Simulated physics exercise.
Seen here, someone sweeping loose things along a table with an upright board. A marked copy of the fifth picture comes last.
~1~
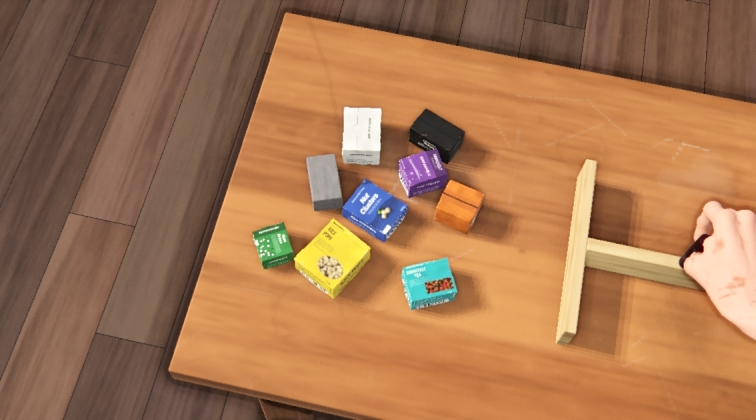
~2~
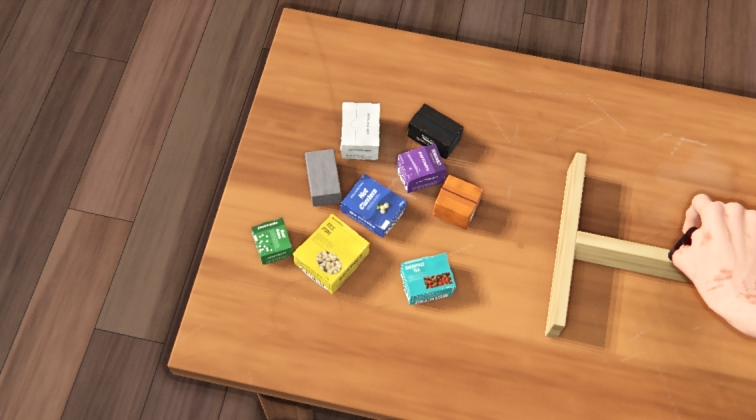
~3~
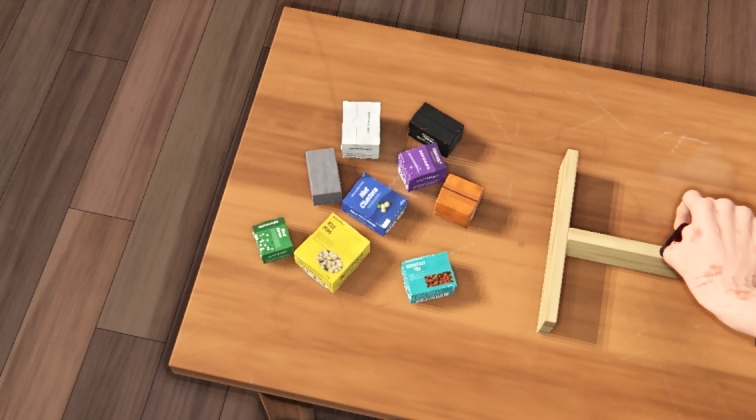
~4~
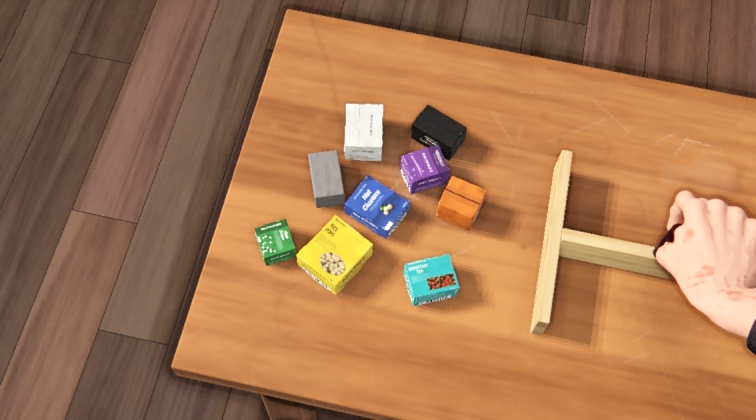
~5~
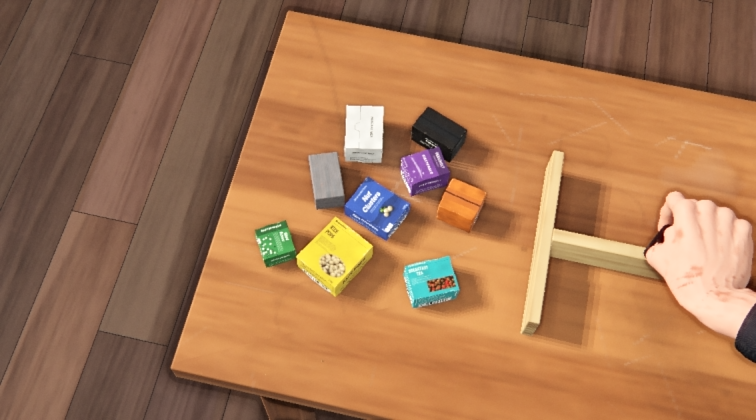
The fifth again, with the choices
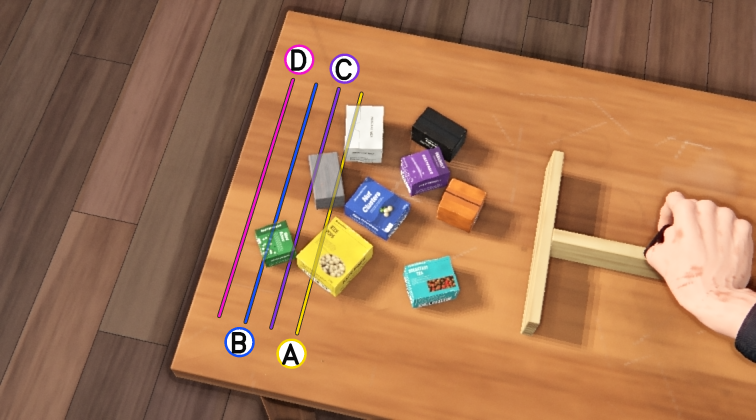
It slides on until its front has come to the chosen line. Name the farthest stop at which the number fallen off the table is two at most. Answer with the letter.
It should halt at C.
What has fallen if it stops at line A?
The green box.
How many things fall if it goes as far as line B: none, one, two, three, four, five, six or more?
In all, four.
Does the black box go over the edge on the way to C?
No.
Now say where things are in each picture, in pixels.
Board (582, 242); yellow packet (333, 259); grey block (325, 183), in the first picture.
Board (571, 235); white packet (361, 131), in the second picture.
Board (562, 232); orange box (459, 201), in the third picture.
Board (556, 232); black box (439, 133), in the fourth picture.
Board (547, 233); turquoise packet (430, 282); yellow packet (335, 257); grey block (327, 181), in the fifth picture.
On the marked copy, A at (331, 206); B at (283, 195); C at (307, 200); D at (259, 190).
With C. Early on, board (461, 215); turquoise packet (413, 276); orange box (437, 207).
Further on, board (377, 197); green box (247, 234); grey block (279, 164).
At the end, board (311, 183); green box over the edge; yellow packet (221, 234); one fallen.
As for the rest, A is within the limit but short; B drops four; D drops four.
